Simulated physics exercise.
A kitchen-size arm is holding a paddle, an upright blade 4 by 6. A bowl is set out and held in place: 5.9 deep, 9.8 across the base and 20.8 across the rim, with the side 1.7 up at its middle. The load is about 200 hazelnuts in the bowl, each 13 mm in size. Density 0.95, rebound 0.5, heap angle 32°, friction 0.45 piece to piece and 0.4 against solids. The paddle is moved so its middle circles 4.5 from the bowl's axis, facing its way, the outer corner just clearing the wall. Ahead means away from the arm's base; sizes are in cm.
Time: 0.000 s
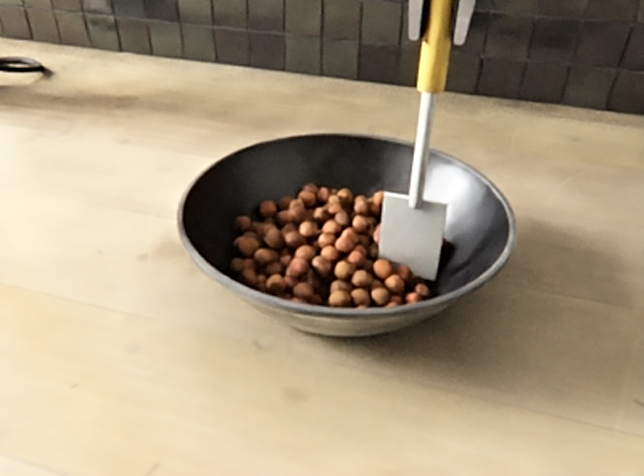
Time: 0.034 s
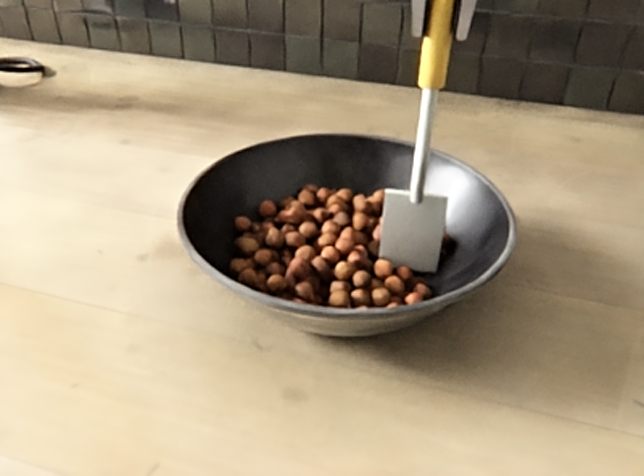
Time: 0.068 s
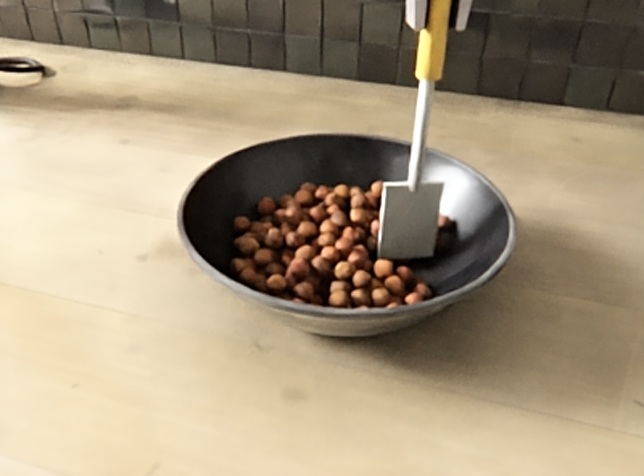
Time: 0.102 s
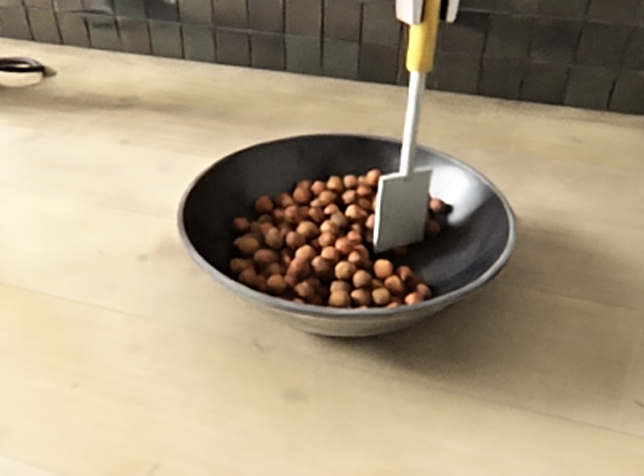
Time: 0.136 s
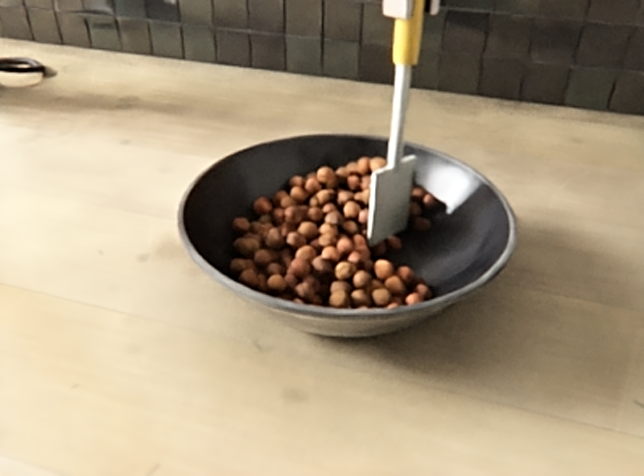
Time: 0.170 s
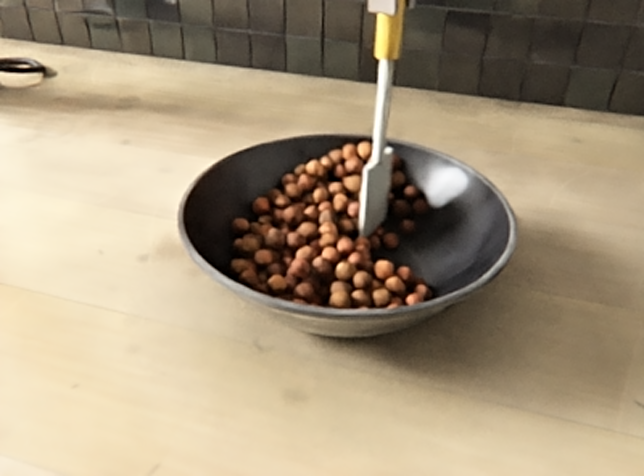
A dark, wide bowl heaped with reddish-brown hazelnuts sits on a pale wooden counter, seen from slightly above by a still camera, with dark square tiles behind. A gripper at the top edge holds a grey paddle with a yellow handle upright at the bowl's right side, while a black object lies at far left. The paddle sweeps away and leftward, turning edge-on and pushing nuts toward the back.
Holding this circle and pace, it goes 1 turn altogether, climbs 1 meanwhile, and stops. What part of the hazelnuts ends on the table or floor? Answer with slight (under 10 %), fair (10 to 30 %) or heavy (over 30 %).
Slight.
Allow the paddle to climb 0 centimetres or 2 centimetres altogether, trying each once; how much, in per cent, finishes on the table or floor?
Try one: Around 0 %; try two: Around 0 %.
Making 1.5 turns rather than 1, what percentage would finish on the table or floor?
About 0 per cent.
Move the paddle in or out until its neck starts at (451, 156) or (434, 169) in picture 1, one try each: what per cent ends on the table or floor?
I'd guess some 0 and 5 percent.
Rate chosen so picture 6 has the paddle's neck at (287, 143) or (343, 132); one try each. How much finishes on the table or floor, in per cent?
About 30 and 10 per cent.
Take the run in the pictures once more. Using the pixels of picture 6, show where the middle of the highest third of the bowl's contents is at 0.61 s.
I'd say about (386, 282).
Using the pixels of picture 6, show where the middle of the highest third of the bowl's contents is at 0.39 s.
Near (244, 235).
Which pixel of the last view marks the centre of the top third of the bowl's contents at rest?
The centre sits around (407, 237) in the last picture.
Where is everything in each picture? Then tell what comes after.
The first picture shows paddle neck at (419, 177), 0° round; upper third of the load around (330, 239), from x 240 to 440, top at y 195; 197 in the bowl.
The second picture shows paddle neck at (420, 172), 7° round; upper third of the load around (331, 239), from x 240 to 445, top at y 195.
The third picture shows paddle neck at (418, 162), 24° round; upper third of the load around (333, 225), from x 240 to 445, top at y 190.
The fourth picture shows paddle neck at (409, 152), 41° round; upper third of the load around (336, 215), from x 240 to 440, top at y 180.
The fifth picture shows paddle neck at (397, 144), 58° round; upper third of the load around (331, 206), from x 240 to 430, top at y 165.
The sixth picture shows paddle neck at (381, 138), 76° round; upper third of the load around (330, 199), from x 240 to 420, top at y 150; 197 in the bowl.
After 0.39 s, 185° round, highest piece 7 above the table; 196 in the bowl, 1 in flight or on the tool.
After 0.61 s, 295° round, highest piece 6 above the table; 196 in the bowl, 1 on the table or floor.
After 0.91 s, 0° round, highest piece 5 above the table; 196 in the bowl, 1 on the table or floor.
After 1.61 s, 0° round, highest piece 5 above the table; 196 in the bowl, 1 on the table or floor.
At rest, 196 in the bowl, 1 on the table or floor. That is 1 % on the table or floor.
